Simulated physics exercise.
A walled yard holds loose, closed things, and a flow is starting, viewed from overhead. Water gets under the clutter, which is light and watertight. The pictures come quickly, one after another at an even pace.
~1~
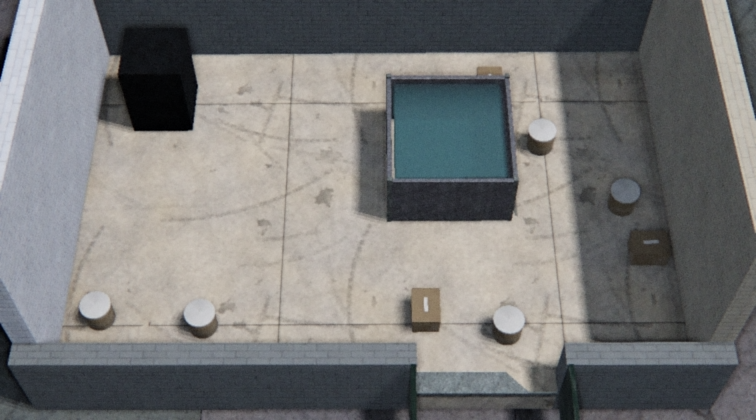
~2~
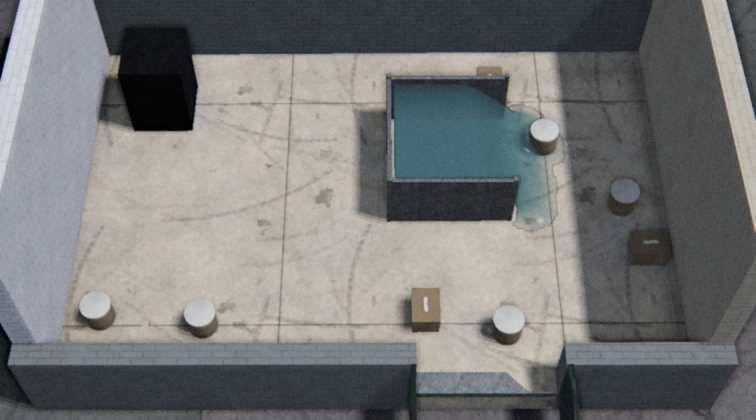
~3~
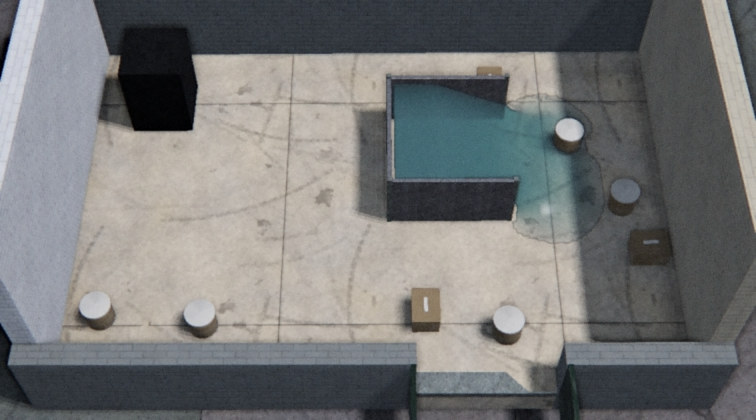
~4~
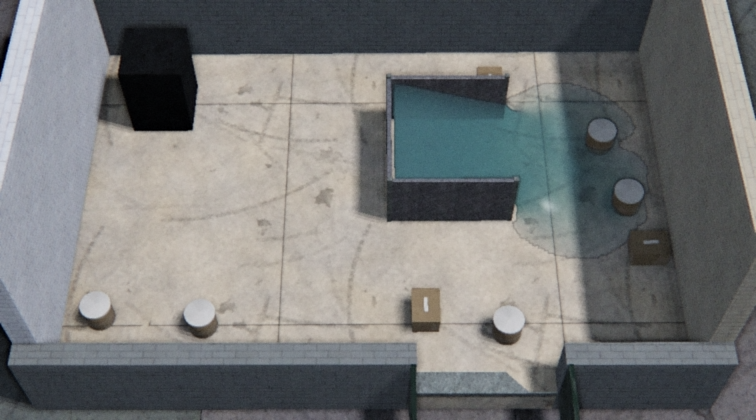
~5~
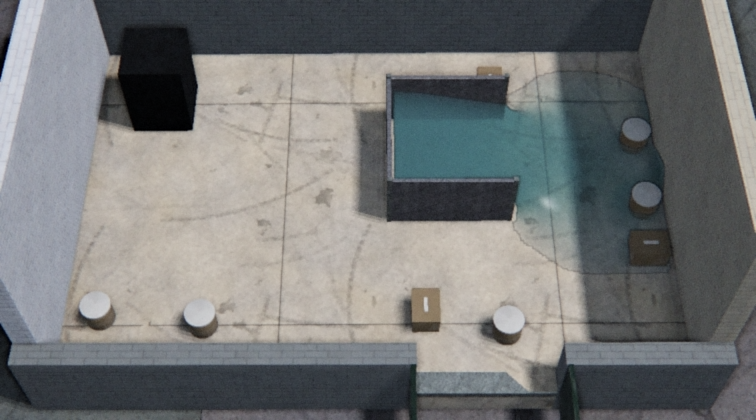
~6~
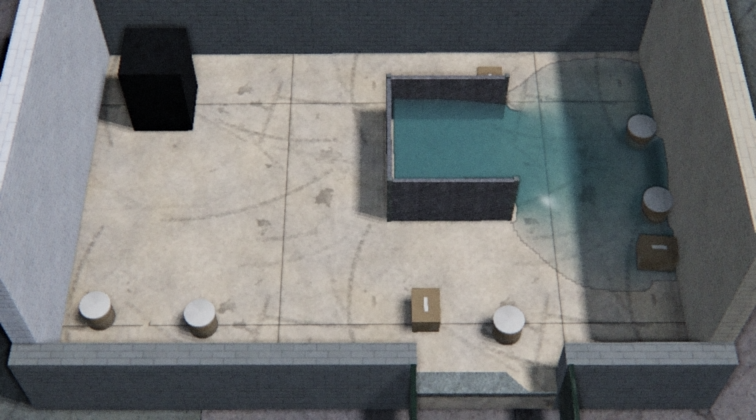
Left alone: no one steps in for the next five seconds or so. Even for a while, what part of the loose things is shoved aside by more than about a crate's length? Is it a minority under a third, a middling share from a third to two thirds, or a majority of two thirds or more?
A majority of two thirds or more.
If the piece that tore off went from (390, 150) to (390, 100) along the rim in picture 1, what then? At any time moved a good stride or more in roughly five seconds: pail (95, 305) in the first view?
Verdict: It covered the distance.
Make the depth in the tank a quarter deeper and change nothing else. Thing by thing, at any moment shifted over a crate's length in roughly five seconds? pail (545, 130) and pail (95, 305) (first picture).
One after the other: Yes, not that far.
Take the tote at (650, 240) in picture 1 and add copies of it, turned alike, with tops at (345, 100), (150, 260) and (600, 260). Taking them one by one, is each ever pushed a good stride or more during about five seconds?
Going by the order given: Travels that far, stays in place, travels that far.
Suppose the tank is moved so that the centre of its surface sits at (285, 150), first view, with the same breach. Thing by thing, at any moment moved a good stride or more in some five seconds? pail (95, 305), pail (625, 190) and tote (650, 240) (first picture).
First never went far, then displaced far, then displaced far.
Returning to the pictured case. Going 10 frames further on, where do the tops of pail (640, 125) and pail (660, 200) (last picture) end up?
(532, 54) and (554, 308).
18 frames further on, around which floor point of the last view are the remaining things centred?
Mean floor position: Approx. (323, 254) px, last view.
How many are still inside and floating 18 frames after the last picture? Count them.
That adds up to 2.
A moment on, 2 of 8 are well off their spots; 2 afloat.
Next, 3 of 8 are well off their spots; 2 afloat.
Later, 6 of 8 are well off their spots; 2 afloat.
In the end, 6 of 8 are well off their spots, and 6 have been at some point; 2 afloat.
